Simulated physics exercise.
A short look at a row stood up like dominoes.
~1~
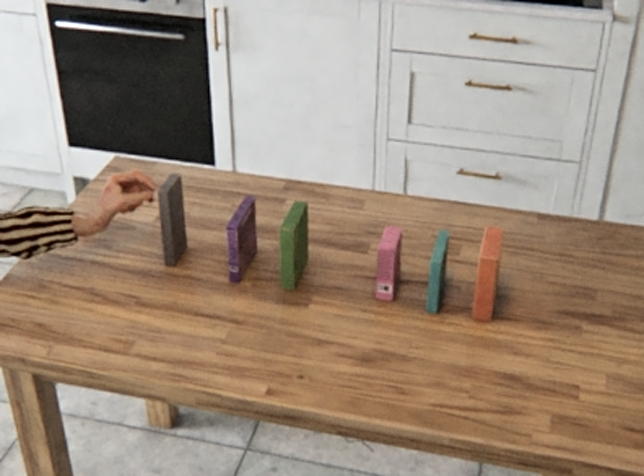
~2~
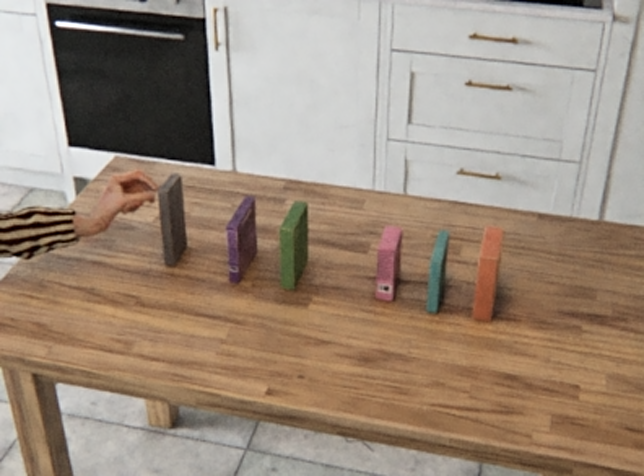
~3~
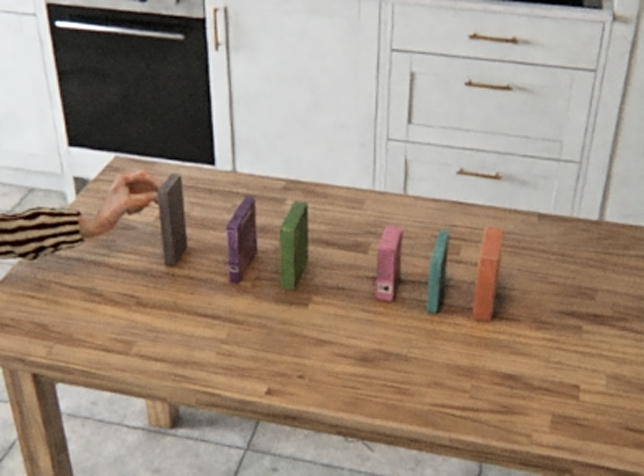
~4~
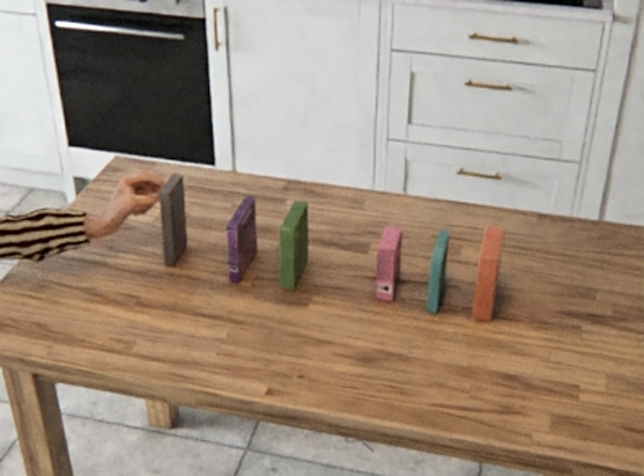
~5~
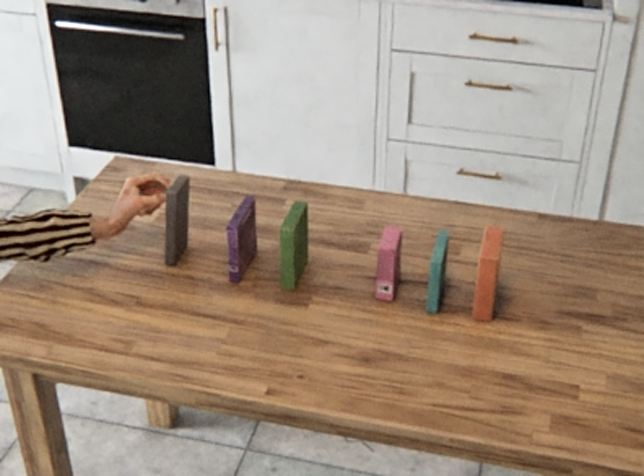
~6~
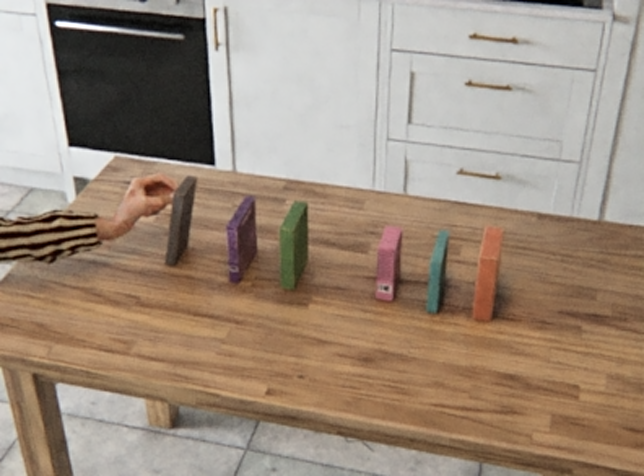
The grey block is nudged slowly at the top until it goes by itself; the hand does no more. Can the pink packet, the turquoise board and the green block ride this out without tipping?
The pink packet is still upright, the turquoise board is still upright, the green block falls over.
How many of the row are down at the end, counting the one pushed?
3 of them.
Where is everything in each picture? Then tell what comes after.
In the first picture, pink packet (389, 263); turquoise board (438, 271); green block (294, 245).
In the second picture, purple packet (242, 240).
In the third picture, purple packet (242, 240).
In the fourth picture, grey block 1° over; purple packet (242, 240).
In the fifth picture, grey block 6° over; purple packet (242, 240).
In the sixth picture, grey block 11° over; pink packet (389, 263); turquoise board (438, 271); green block (294, 245).
Then, 0.30 s later than the last frame, grey block 71° over; purple packet tilted by 38°.
Then, 0.50 s later than the last frame, grey block 82° over; green block on its side near (338, 273); purple packet on its side.
Then, 1.40 s later than the last frame, grey block 82° over; green block on its side near (346, 276); purple packet on its side.
When it is over, lying over on the table, green block and purple packet; the other 2 as before. End places, in pixels of the last picture, pink packet near (392, 264), turquoise board near (438, 271).
